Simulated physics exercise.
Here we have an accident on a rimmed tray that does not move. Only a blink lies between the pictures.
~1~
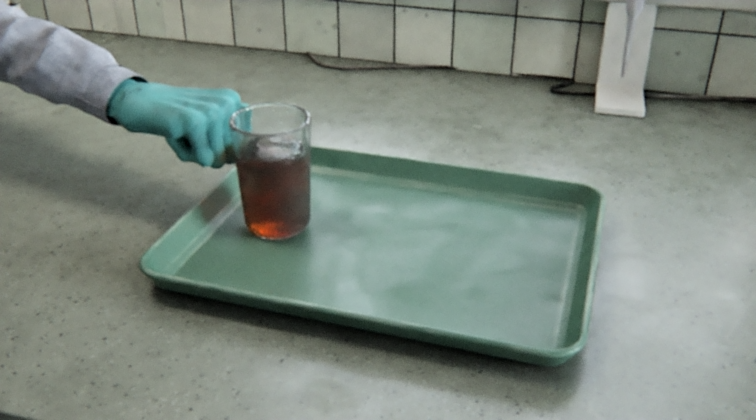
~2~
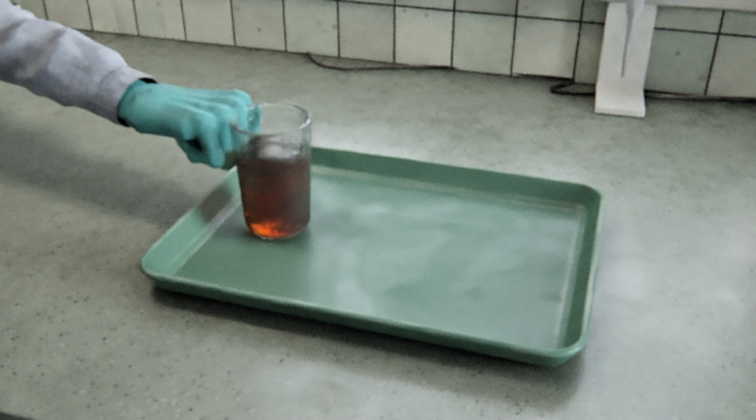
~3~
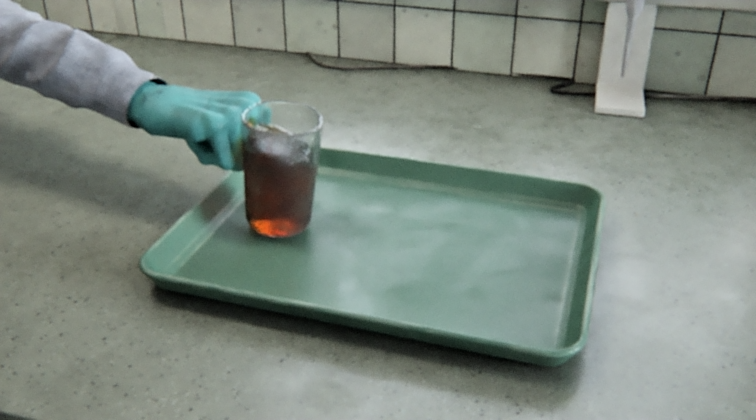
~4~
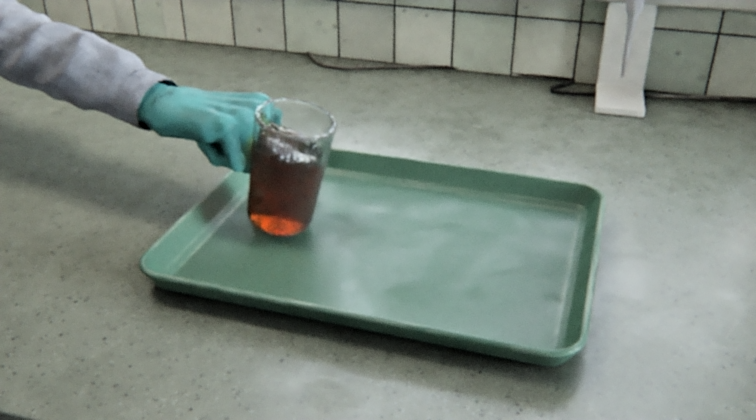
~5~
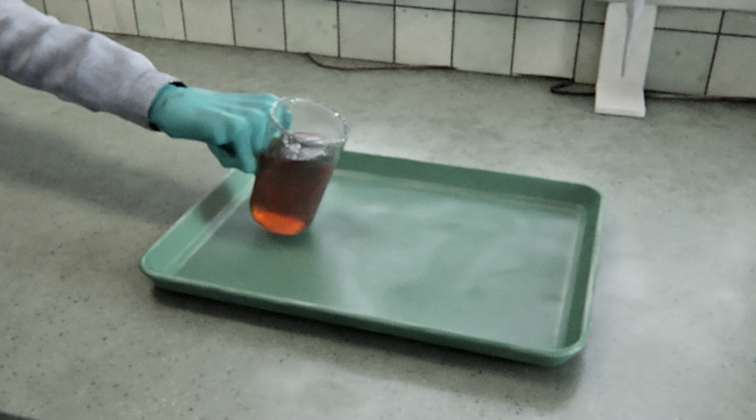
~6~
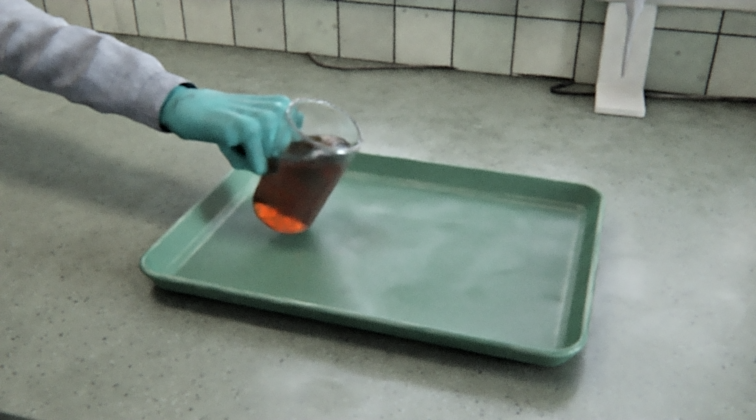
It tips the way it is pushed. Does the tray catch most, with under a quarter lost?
In the end a quarter and more lands beyond the tray.
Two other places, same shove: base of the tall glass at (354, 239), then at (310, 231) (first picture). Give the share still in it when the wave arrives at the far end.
Near 85 % and 65 %.
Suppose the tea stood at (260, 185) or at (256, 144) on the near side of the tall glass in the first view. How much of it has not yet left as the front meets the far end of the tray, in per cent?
The first gives 60 %, the second 55 %.
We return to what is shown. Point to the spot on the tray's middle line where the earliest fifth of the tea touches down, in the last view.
Around (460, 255).
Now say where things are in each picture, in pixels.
In the first frame, it leans 0°; its right rim is at (306, 125); the tea meets the walls at (244, 142) and (306, 151); the tray's far rim is at (594, 260); the tray is clear ahead.
In the second frame, it leans 0°; its right rim is at (306, 125); the tea meets the walls at (244, 141) and (306, 150).
In the third frame, it leans 6°; its right rim is at (318, 128); the tea meets the walls at (251, 117) and (314, 155).
In the fourth frame, it leans 13°; its right rim is at (331, 132); the tea meets the walls at (264, 112) and (323, 155).
In the fifth frame, it leans 19°; its right rim is at (345, 138); the tea meets the walls at (272, 134) and (337, 151).
In the sixth frame, it leans 26°; its right rim is at (358, 146); the tea meets the walls at (275, 152) and (353, 147).
A moment on, the tall glass is falling and 100 per cent is in the glass, 0 on the tray and 0 above or beyond its rim.
Next, the tall glass lies on its side and 82 per cent is in the glass, 13 on the tray and 5 above or beyond its rim.
Then the tall glass lies on its side and 44 per cent is in the glass, 48 on the tray and 8 above or beyond its rim.
Later the tall glass lies on its side and 22 per cent is in the glass, 45 on the tray and 33 above or beyond its rim.
At rest 67 per cent is held by tray and glass, 33 is off the tray.
